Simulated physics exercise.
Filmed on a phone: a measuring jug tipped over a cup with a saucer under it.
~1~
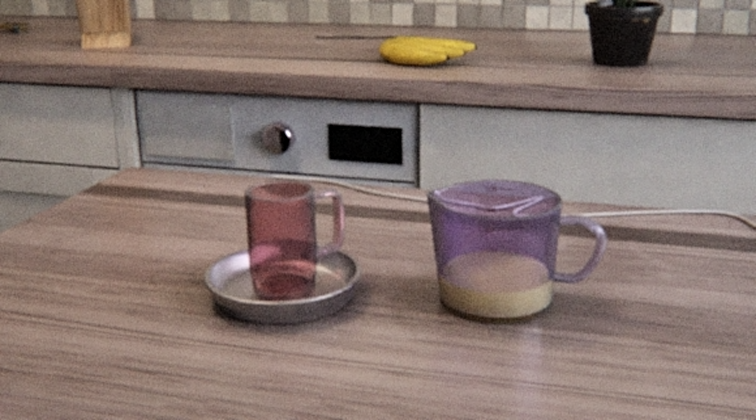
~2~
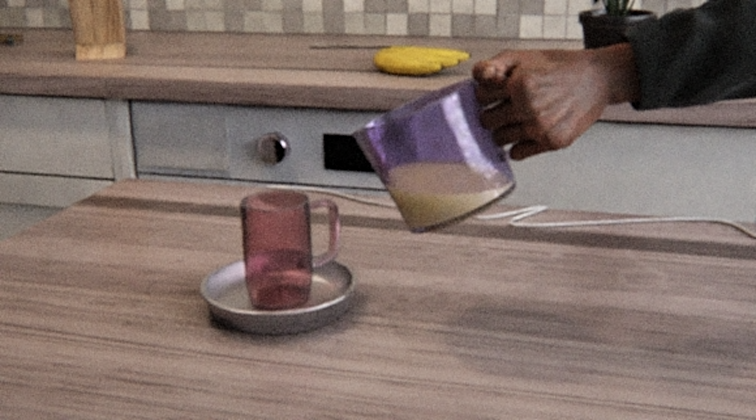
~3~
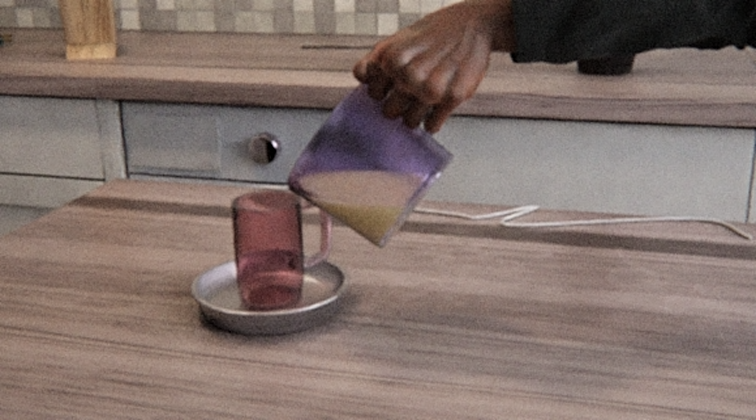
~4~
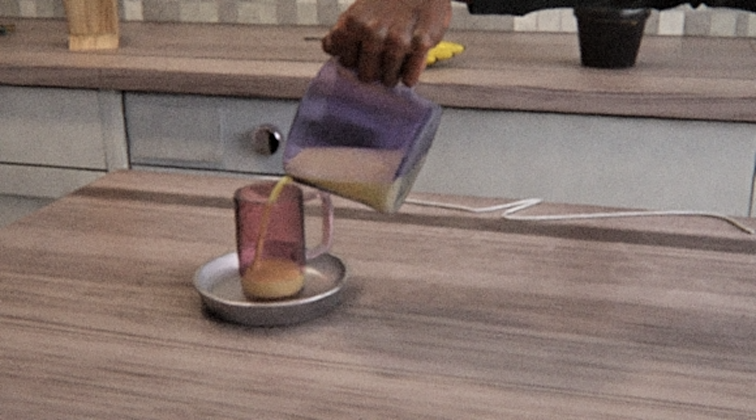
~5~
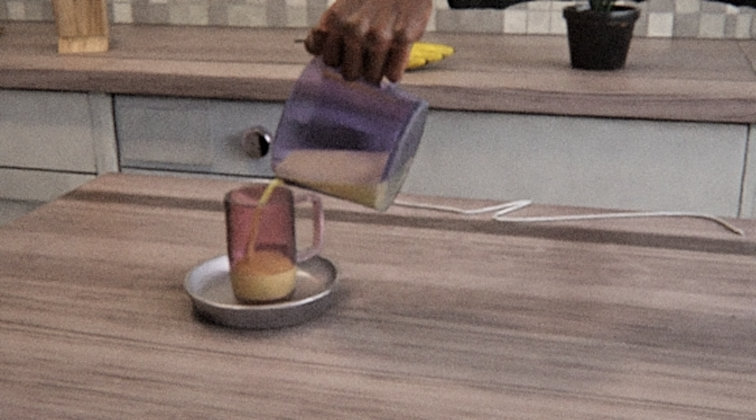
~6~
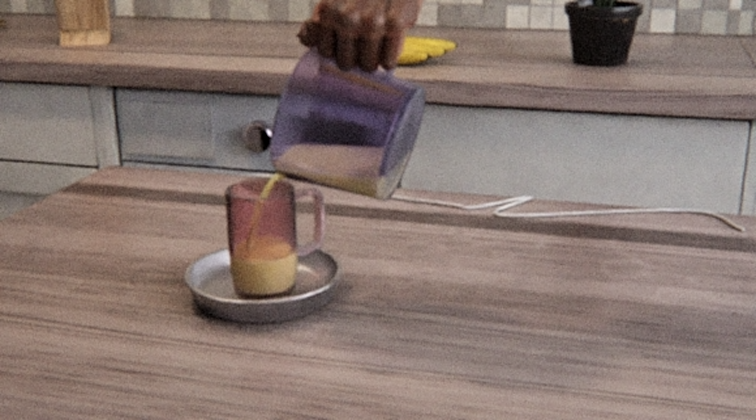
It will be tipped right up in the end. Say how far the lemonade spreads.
In the end it fits in the cup.
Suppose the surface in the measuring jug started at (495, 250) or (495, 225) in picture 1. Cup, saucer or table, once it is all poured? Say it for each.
As listed: Reaches the saucer, floods the top.
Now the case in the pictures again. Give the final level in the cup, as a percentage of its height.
Some 75 per cent.
Next, the cup is about half full; the saucer is dry.
After that, the cup is about three quarters full; the saucer is dry.
Finally, the cup is about three quarters full; the saucer is dry.
